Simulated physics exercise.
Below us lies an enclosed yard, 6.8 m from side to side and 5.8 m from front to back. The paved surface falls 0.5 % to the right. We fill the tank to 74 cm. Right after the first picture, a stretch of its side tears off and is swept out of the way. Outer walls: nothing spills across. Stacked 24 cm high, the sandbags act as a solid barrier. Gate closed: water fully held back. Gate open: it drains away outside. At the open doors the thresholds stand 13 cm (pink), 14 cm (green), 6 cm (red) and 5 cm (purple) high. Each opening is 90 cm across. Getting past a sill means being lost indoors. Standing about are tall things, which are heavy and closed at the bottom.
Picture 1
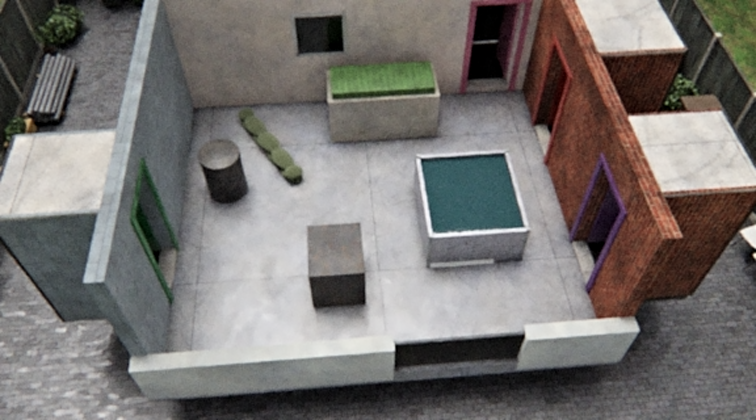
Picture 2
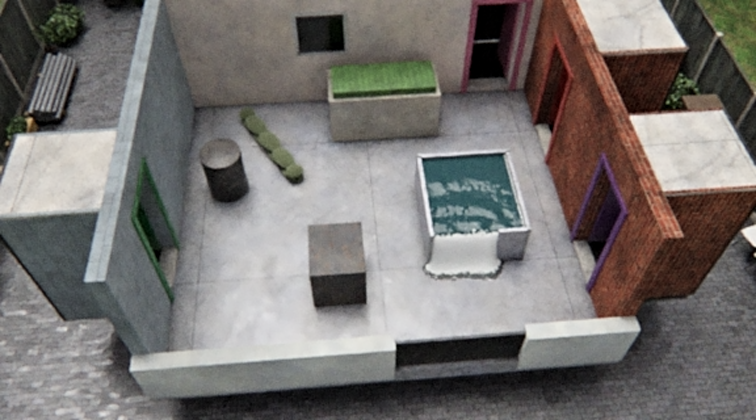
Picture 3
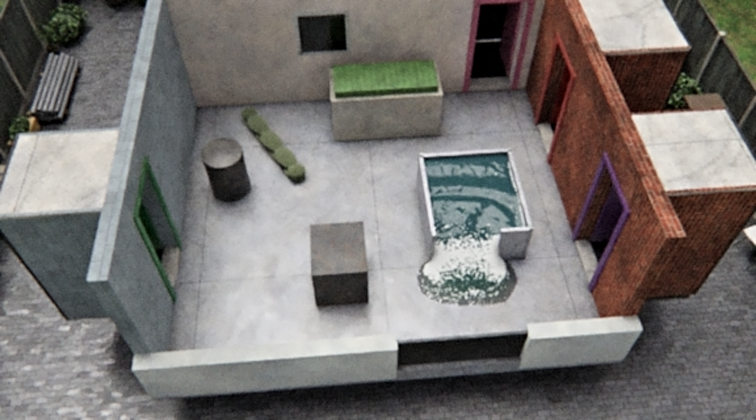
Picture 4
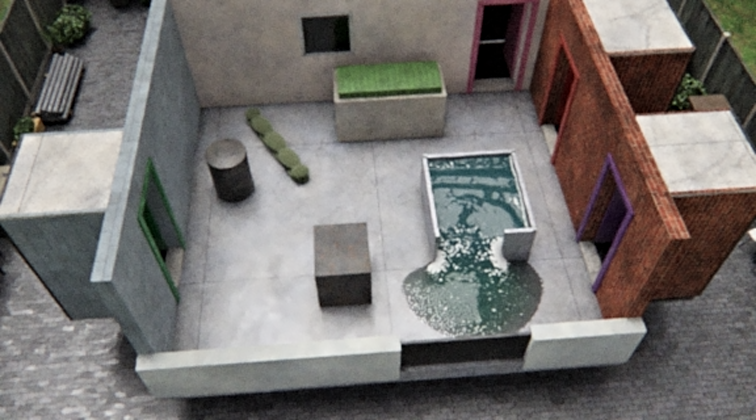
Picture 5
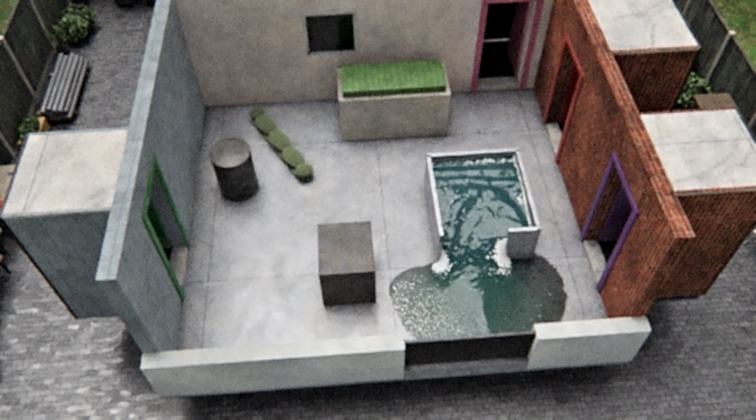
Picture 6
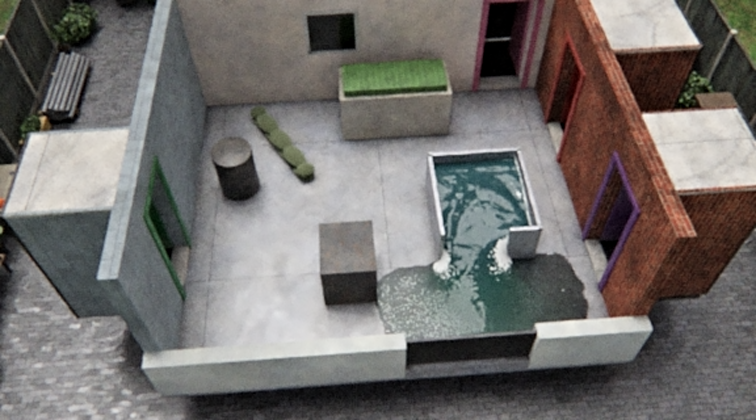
Water bursts from the tank's open front side and spreads across the grey paved yard.
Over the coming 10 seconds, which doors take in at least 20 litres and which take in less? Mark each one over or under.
Pink door - under; green door - under; red door - under; purple door - over.
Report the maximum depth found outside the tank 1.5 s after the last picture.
Around 38 centimetres.
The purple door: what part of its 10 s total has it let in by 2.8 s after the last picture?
I'd put it at about 40 per cent by that point.
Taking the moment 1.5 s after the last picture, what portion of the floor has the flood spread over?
Around 30 per cent wet.
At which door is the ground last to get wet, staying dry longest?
It would be the pink one.
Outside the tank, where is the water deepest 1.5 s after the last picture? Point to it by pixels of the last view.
Position: About (600, 341).
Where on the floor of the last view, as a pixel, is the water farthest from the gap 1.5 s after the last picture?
At about (176, 372).
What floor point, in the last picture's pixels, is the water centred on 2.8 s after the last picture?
Balance point at about (427, 275).
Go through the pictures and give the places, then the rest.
In the first frame, the tank at (470, 194) is whole and still, 74 cm deep.
In the second frame, the front is at (498, 269), 0.6 m from the gap at (463, 250); 0.3 m2 of floor is under water; 74 cm left at the back of the tank.
In the third frame, water pours out at (465, 251) and has run 0.9 m, to (503, 296); typically 12 cm deep outside, 74 cm at the tank's back.
In the fourth frame, water pours out at (468, 254) and has run 1.4 m, to a hidden place; typically 8 cm deep outside, 68 cm at the tank's back.
In the fifth frame, the front is at a hidden place, 1.8 m from the gap at (472, 253); 3.5 m2 of floor is under water; 62 cm left at the back of the tank.
In the sixth frame, water pours out at (473, 252) and has run 2.1 m, to a hidden place; typically 6 cm deep outside, 62 cm at the tank's back.
Then, 0.7 s after the last picture water covers 15 % of the floor and is deepest (44 cm) near (483, 339); pink door not reached, green door not reached, red door not reached, purple door 3 cm at the sill, 0 L in.
Then, 1.5 s after the last picture water covers 30 % of the floor and is deepest (38 cm) near (600, 341); pink door not reached, green door not reached, red door not reached, purple door 10 cm at the sill, 1 L in.
Then, 2.8 s after the last picture water covers 45 % of the floor and is deepest (28 cm) near (176, 372); pink door not reached, green door 13 cm at the sill, 1 L in, red door 3 cm at the sill, 0 L in, purple door 10 cm at the sill, 22 L in.
Then, 5.3 s after the last picture water covers 75 % of the floor and is deepest (14 cm) near (528, 107); pink door 12 cm at the sill, 6 L in, green door 8 cm at the sill, 1 L in, red door 7 cm at the sill, 0 L in, purple door 7 cm at the sill, 45 L in.
Then, 9.3 s after the last picture water covers 95 % of the floor and is deepest (12 cm) near (561, 180); pink door 9 cm at the sill, 7 L in, green door 4 cm at the sill, 1 L in, red door 9 cm at the sill, 3 L in, purple door 5 cm at the sill, 51 L in.
